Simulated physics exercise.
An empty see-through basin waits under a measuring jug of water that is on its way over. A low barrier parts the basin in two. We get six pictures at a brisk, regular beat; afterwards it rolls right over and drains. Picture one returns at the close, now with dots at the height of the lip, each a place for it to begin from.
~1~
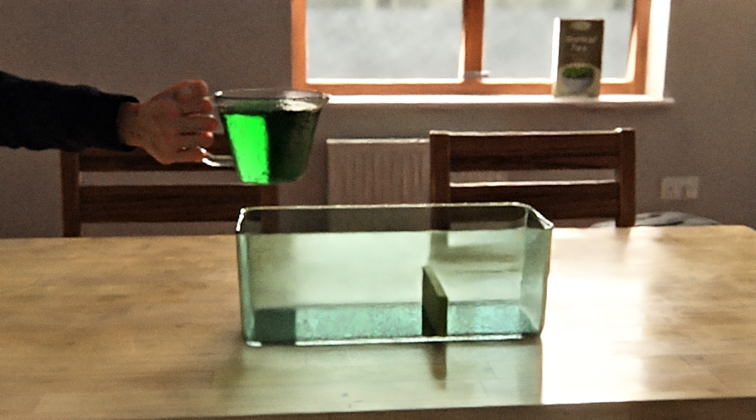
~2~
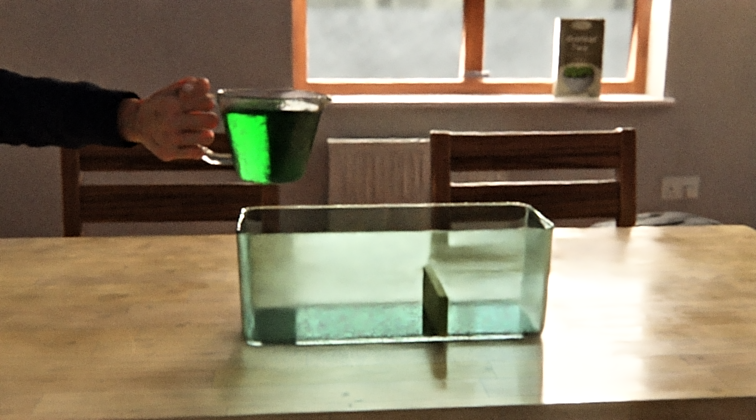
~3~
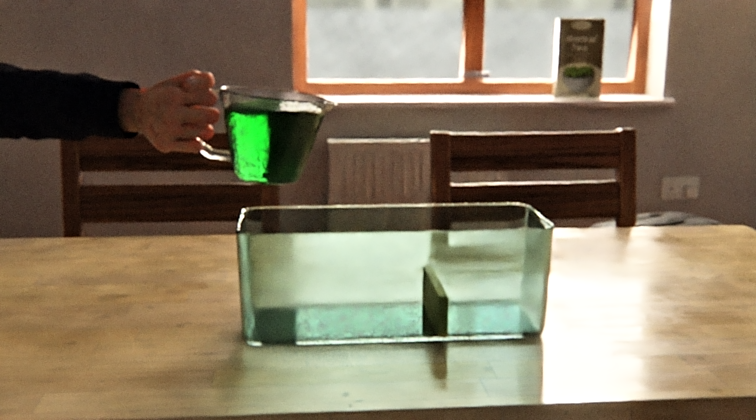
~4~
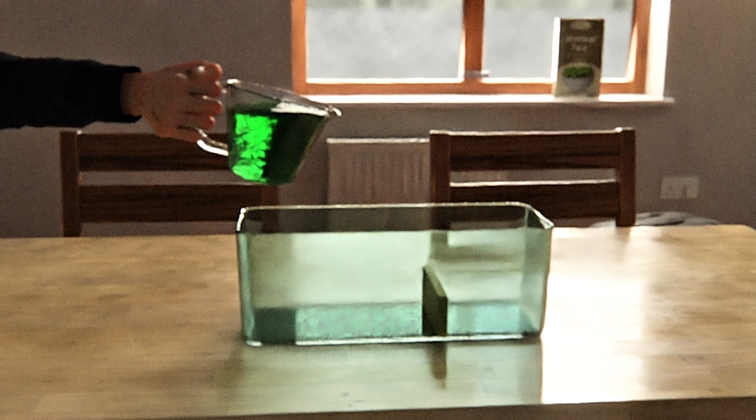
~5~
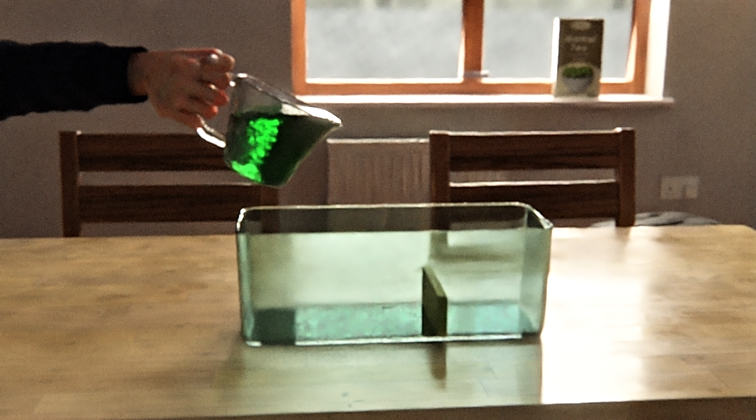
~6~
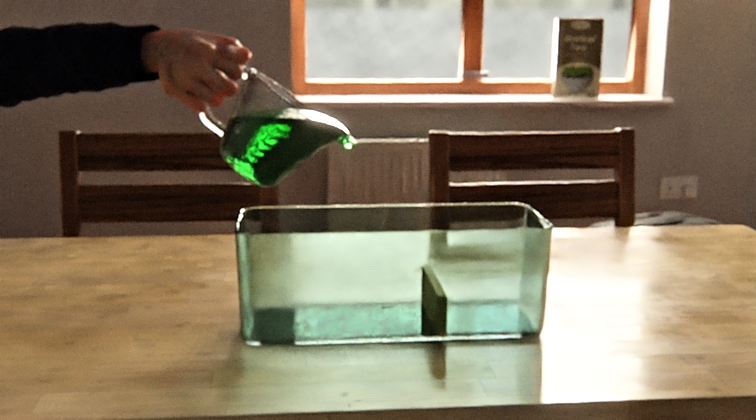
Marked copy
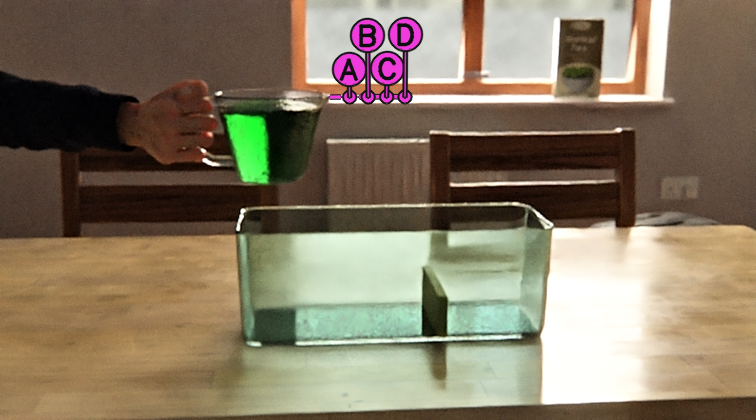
To begin with, a hand at the left holds a glass jug of bright green liquid upright above a clear basin with a low divider, set on a wooden table. The hand then tilts the jug to the right, gradually and more steeply, until a little green liquid edges over the lip.
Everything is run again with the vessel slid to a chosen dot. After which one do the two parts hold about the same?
Choose D.
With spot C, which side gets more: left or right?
More ends on the left.
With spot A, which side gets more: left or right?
The left side.
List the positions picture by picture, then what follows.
Upright, lip at (330, 97); basin from (242, 344) to (544, 335); top of the wall at (434, 280); nothing has left yet, in the first picture.
Upright, lip at (332, 98); nothing has left yet, in the second picture.
Tipped about 7°, lip at (335, 104); nothing has left yet, in the third picture.
Tipped about 15°, lip at (338, 113); nothing has left yet, in the fourth picture.
Tipped about 25°, lip at (341, 126); nothing has left yet, in the fifth picture.
Tipped about 38°, lip at (341, 141); water is over the lip, down to (350, 146), in the sixth picture.
On the marked copy, A at (349, 97); B at (368, 97); C at (386, 96); D at (405, 96).
For spot A, about 93 % ends left of the wall and 6 % right of it.
For spot B, about 89 % ends left of the wall and 10 % right of it.
For spot C, about 70 % ends left of the wall and 29 % right of it.
For spot D, about 50 % ends left of the wall and 49 % right of it.
